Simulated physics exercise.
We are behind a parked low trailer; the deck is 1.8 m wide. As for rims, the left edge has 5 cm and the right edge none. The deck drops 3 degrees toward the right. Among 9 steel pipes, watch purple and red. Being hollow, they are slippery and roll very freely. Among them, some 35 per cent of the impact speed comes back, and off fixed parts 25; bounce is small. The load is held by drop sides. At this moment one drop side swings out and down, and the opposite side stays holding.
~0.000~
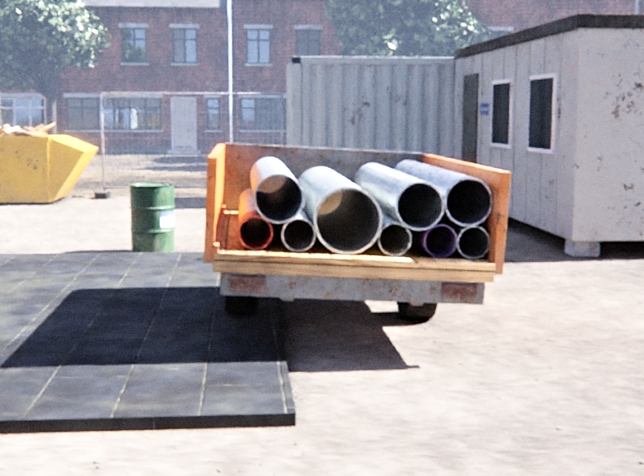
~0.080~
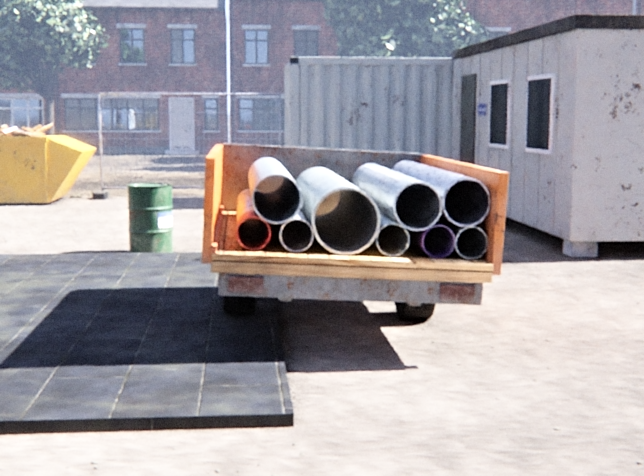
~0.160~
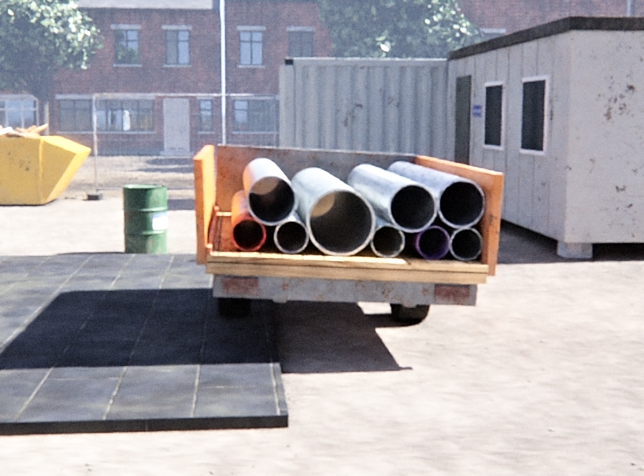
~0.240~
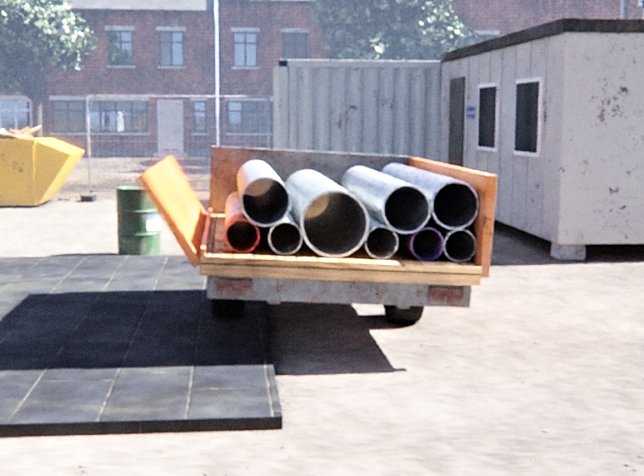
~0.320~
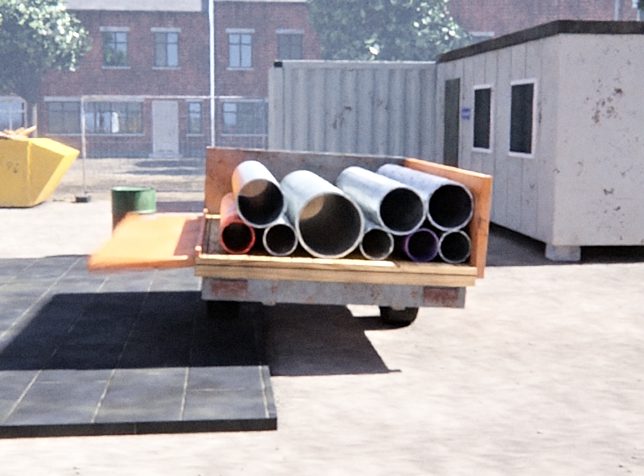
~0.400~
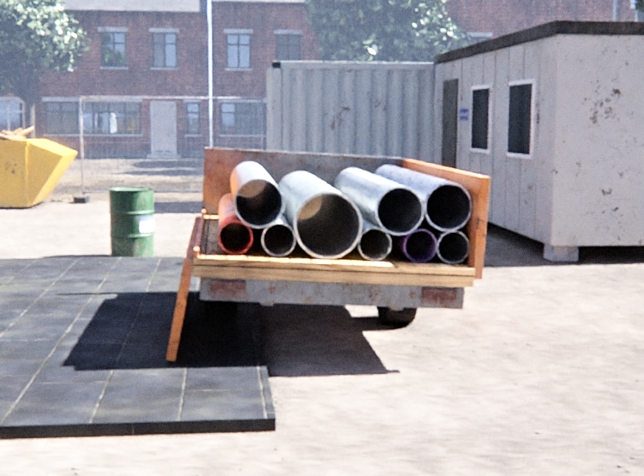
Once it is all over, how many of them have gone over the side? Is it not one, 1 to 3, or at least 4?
It is not one.
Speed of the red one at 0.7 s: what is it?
Speed approx. 0.0 m/s.
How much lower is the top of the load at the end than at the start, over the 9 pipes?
Comparing start and end, it's lower by about 0 cm.
After 0.7 s, purple is on the deck, 35 cm from the right edge; red is on the deck, 25 cm from the left edge; 0 of 9 are off.
At rest (1.1 s), purple is on the deck, 35 cm from the right edge; red is on the deck, 25 cm from the left edge; 0 of 9 are off.
